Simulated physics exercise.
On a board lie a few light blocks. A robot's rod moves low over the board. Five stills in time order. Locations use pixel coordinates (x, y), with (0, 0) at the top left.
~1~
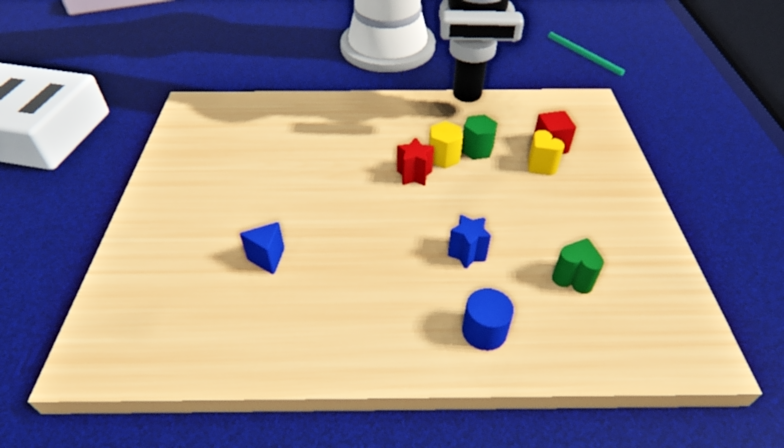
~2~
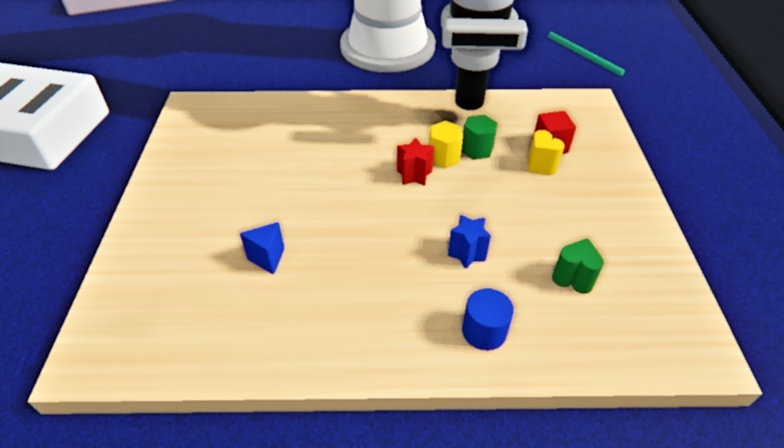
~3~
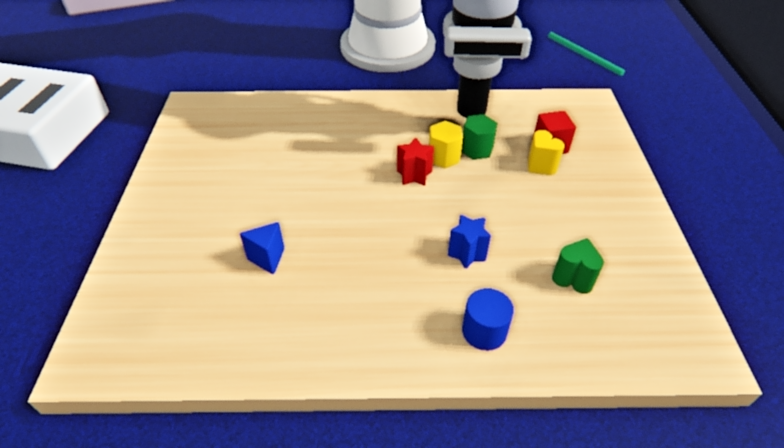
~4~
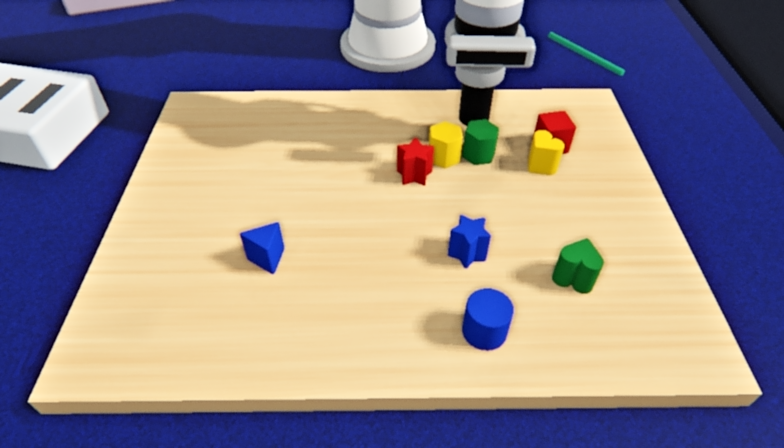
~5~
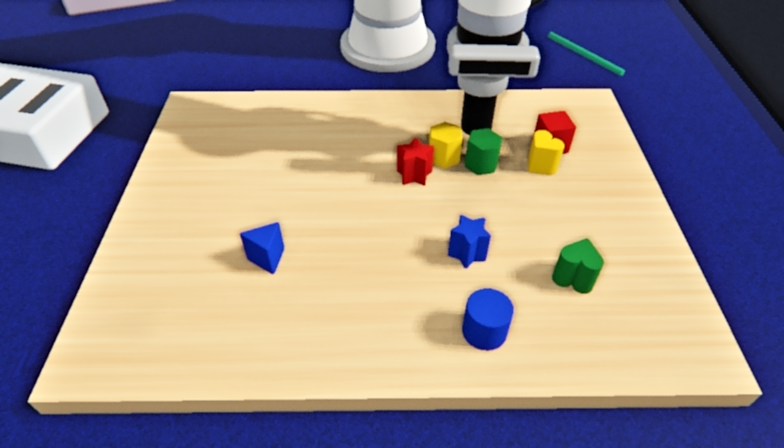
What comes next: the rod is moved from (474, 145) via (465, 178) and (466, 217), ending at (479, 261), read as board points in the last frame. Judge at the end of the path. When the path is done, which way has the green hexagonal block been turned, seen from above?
It turns counter-clockwise.
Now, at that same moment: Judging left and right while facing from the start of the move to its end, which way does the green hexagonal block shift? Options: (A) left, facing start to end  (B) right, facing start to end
It's A.
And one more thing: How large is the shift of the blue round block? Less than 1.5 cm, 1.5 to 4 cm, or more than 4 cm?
Ends under 1.5 cm away.
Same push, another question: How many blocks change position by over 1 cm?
Here I'd predict at least three blocks moving more than 1 cm.
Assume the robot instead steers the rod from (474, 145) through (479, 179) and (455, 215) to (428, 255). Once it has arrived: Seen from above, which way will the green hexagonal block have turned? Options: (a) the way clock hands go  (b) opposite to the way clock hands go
b
The first path, step by step. One third of the way, rod at (467, 162); red star block at (411, 151), turned 15° clockwise; yellow hexagonal block at (436, 141), turned 65° clockwise; green hexagonal block at (492, 171), turned 50° anticlockwise.
Two thirds of the way, rod at (468, 201); red star block at (411, 151), turned 15° clockwise; yellow hexagonal block at (436, 141), turned 65° clockwise; green hexagonal block at (506, 192).
At the end, rod at (482, 246); red star block at (411, 151), turned 15° clockwise; yellow hexagonal block at (436, 141), turned 65° clockwise; blue star block at (478, 262); green hexagonal block at (507, 192), turned 140° anticlockwise; blue round block in place.
